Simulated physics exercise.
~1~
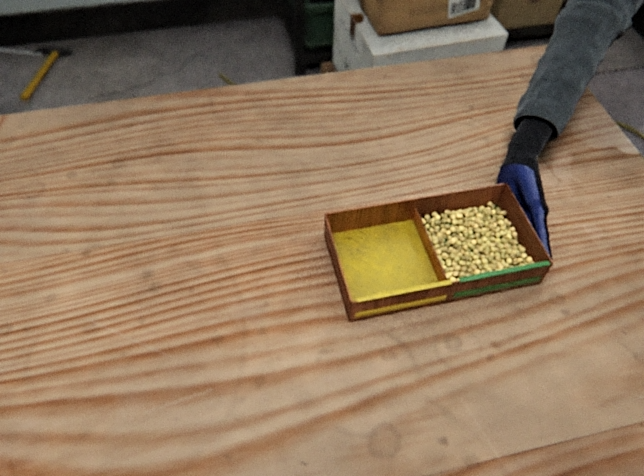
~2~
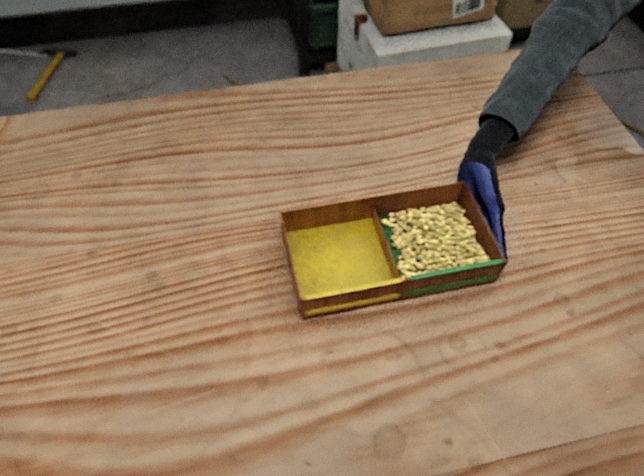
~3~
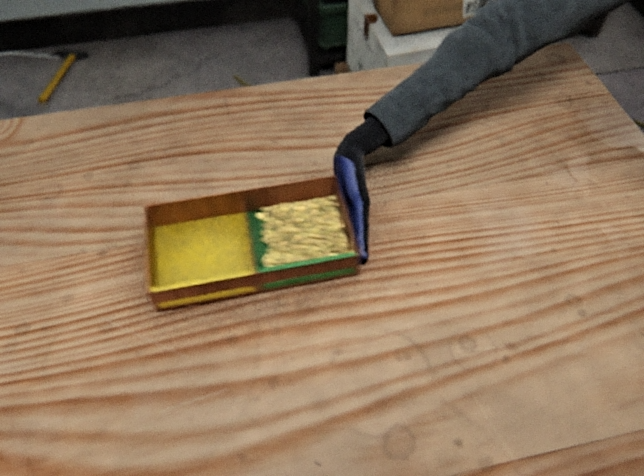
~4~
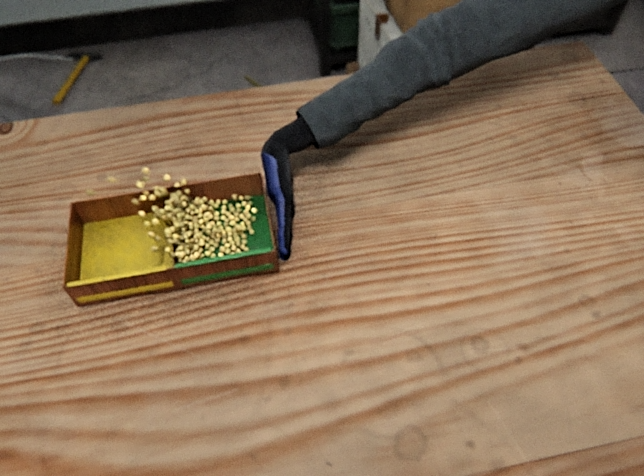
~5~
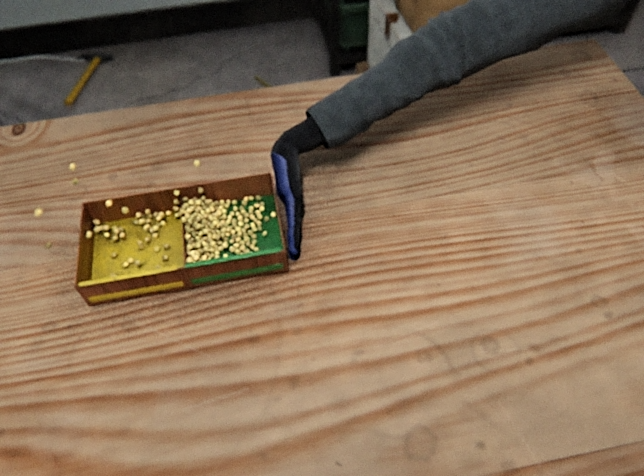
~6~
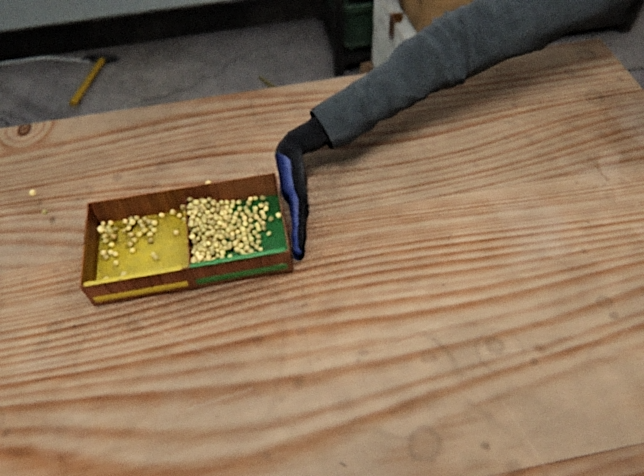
A wooden tray of pale soya beans was pushed left across a table by a gloved hand, then stopped sharply, sending some beans hopping from the green compartment into the yellow one and a few over the edge, while most stayed put.
